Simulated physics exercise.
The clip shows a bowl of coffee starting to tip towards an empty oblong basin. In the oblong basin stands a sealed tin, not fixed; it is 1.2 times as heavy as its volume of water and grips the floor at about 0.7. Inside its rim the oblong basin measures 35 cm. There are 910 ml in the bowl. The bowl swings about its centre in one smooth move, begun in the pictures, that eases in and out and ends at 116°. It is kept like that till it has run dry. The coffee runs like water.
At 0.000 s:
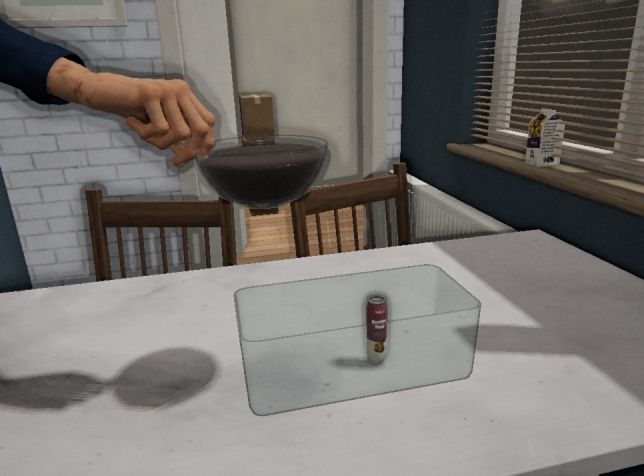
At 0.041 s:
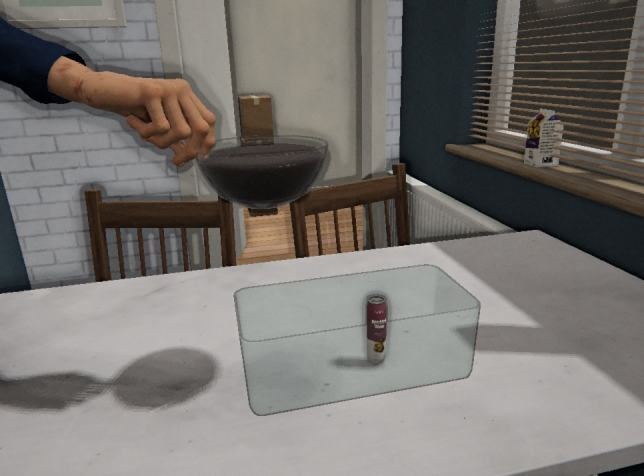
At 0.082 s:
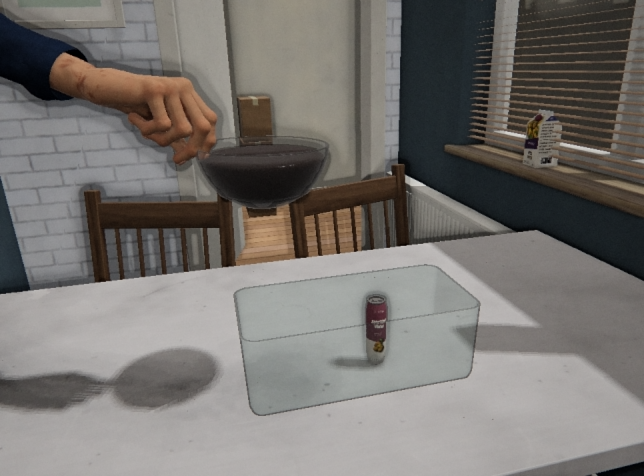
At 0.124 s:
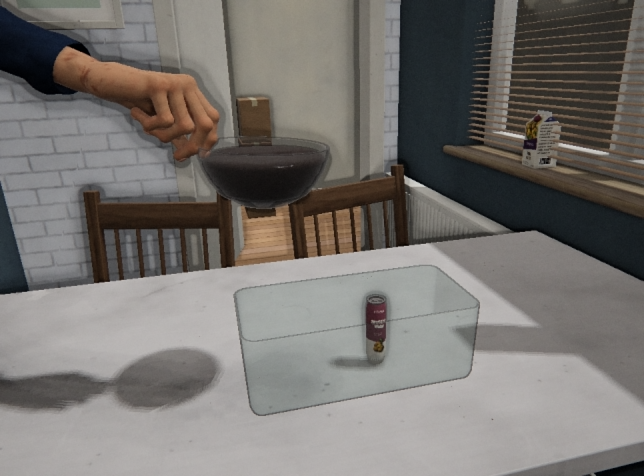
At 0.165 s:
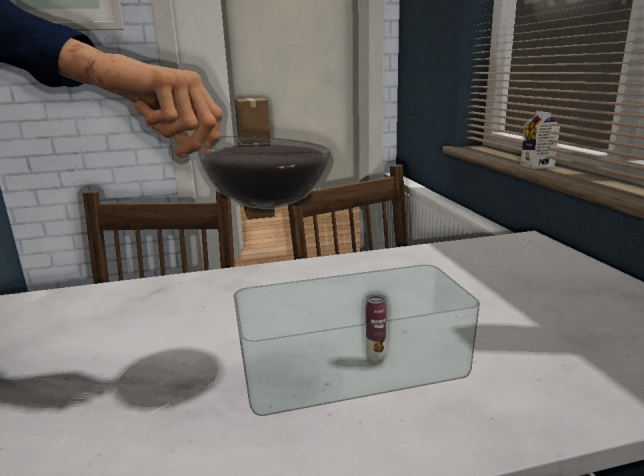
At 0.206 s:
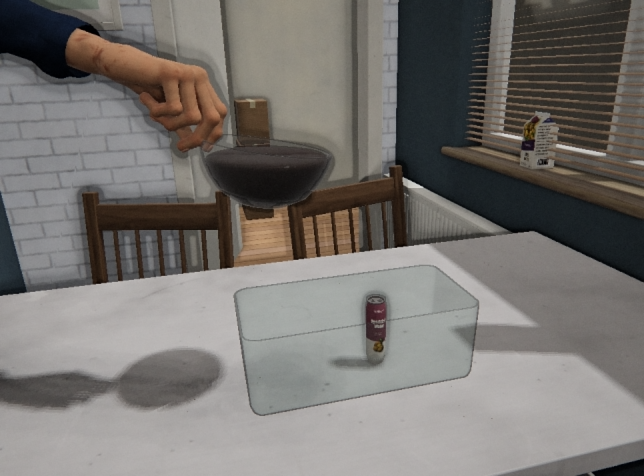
The clip opens on a hand at the left holding a glass bowl of dark liquid above a pale table, where a small red can stands inside a clear oblong basin. The bowl stays level at first, then tilts slightly down to the right, while the can and basin remain still.
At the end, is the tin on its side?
It stays up.
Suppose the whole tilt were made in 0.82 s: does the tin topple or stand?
The tin stays up.
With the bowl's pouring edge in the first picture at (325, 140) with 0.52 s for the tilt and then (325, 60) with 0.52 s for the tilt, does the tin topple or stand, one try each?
First it falls; then it remains upright.
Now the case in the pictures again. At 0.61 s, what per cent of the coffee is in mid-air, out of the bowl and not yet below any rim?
Near 52 in a hundred.
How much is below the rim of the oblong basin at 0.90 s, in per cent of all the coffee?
About 94 per cent.
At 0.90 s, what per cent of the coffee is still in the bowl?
About 0 per cent.
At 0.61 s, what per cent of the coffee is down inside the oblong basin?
Near 16 in a hundred.
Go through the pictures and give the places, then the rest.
It leans 0°; its right rim is at (326, 142); the coffee meets the walls at (198, 159) and (322, 150); the oblong basin's rim runs from (237, 315) to (458, 284); the tin's top is at (377, 303), in the first picture.
It leans 0°; its right rim is at (326, 142); the coffee meets the walls at (198, 159) and (322, 151), in the second picture.
It leans 2°; its right rim is at (326, 144); the coffee meets the walls at (199, 159) and (322, 151), in the third picture.
It leans 4°; its right rim is at (327, 147); the coffee meets the walls at (200, 157) and (323, 153), in the fourth picture.
It leans 7°; its right rim is at (328, 150); the coffee meets the walls at (202, 157) and (324, 154), in the fifth picture.
It leans 11°; its right rim is at (329, 155); the coffee meets the walls at (204, 157) and (326, 155), in the sixth picture.
By 0.61 s the tilt is 72° and 33 per cent is still to pour; the tin stands where it began.
By 0.90 s the tilt is 111° and 0 per cent is still to pour; the tin stands where it began.
By 1.21 s the tilt is 116° and 0 per cent is still to pour; the tin stands where it began.
By 1.55 s the tilt is 116° and 0 per cent is still to pour; the tin stands where it began.
At rest the tin stands where it began.
